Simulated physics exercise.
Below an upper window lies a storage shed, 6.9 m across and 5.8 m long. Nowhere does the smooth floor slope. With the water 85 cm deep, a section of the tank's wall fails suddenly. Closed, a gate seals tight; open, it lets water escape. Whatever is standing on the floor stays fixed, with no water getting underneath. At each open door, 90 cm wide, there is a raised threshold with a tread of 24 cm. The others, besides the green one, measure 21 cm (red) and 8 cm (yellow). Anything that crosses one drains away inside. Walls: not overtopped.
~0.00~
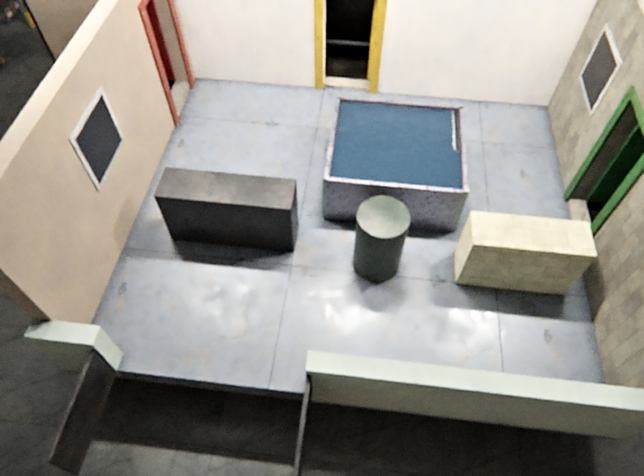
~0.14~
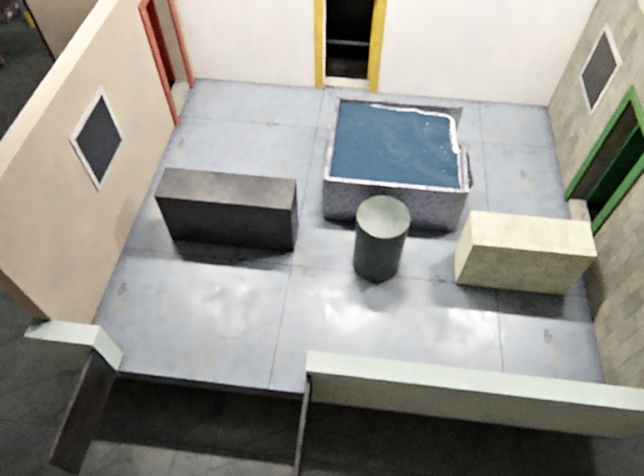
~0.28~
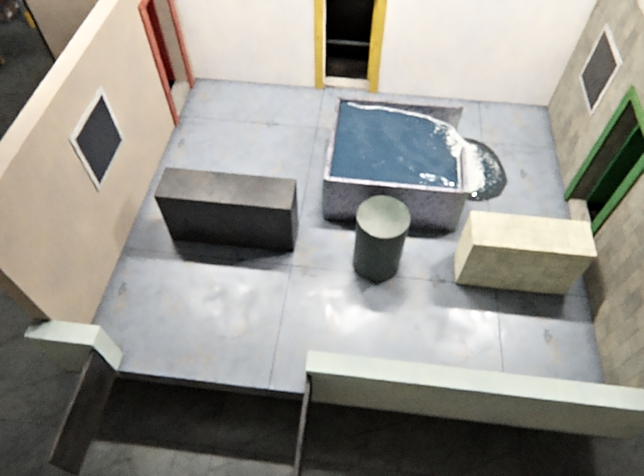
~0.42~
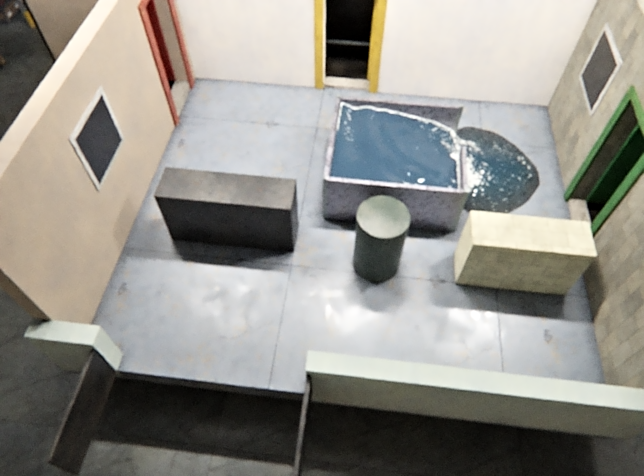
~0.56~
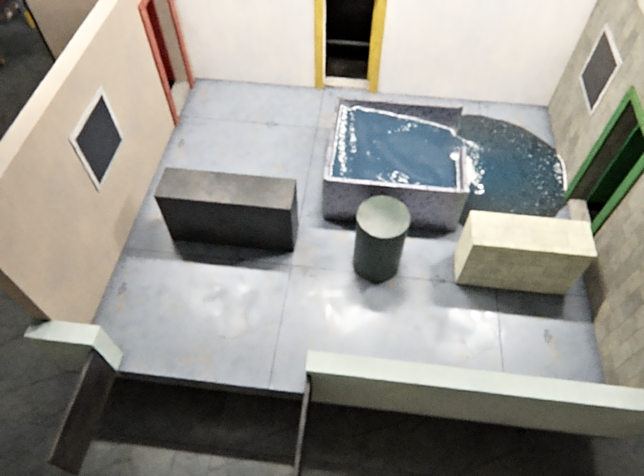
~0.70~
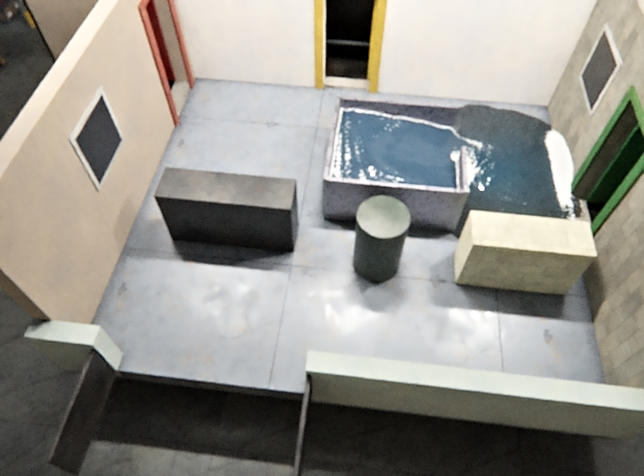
Water bursts from the right side of a raised, blue-filled tank near the back wall of a roofless, grey-floored room, seen from high above by a still camera. A dark block stands left, a grey-green cylinder in front of the tank, and a cream block right, with red, yellow and green doorways around. The water foams, spreads rightward in a rounded dark sheet, and reaches the green doorway.
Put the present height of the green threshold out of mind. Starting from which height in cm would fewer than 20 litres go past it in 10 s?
From roughly 25 cm upwards.
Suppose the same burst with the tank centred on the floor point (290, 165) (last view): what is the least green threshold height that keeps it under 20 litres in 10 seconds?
It must be around 22 cm tall.
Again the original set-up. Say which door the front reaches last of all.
The last one is the red door.
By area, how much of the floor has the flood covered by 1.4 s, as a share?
I'd say near 20 percent.
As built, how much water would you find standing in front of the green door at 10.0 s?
About 8.5 cm.
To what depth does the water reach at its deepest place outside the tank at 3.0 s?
Max depth: About 31 cm.
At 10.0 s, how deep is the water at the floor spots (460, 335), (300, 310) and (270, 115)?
Approx. 3 / 5 / 8 cm.
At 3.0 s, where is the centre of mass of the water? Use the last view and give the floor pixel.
I'd put it close to (449, 175).
After 1.4 s water covers 20 % of the floor, deepest (64 cm) near (547, 113); 25 cm at the green door, 34 litres in over its 10 cm threshold.
After 3.0 s water covers 40 % of the floor, deepest (31 cm) near (548, 119); 19 cm at the green door, 139 litres in over its 10 cm threshold.
After 10.0 s water covers 100 % of the floor, deepest (14 cm) near (82, 347); 8 cm at the green door, 201 litres in over its 10 cm threshold.
At the green door as built, the water arrived by 0.7 s and peaked near 26 cm at 1.6 s.
With a threshold of 23 cm, 27 litres would have come in within the 10 s; with 31 cm, 4 litres. So under 20 litres takes about 25 cm.
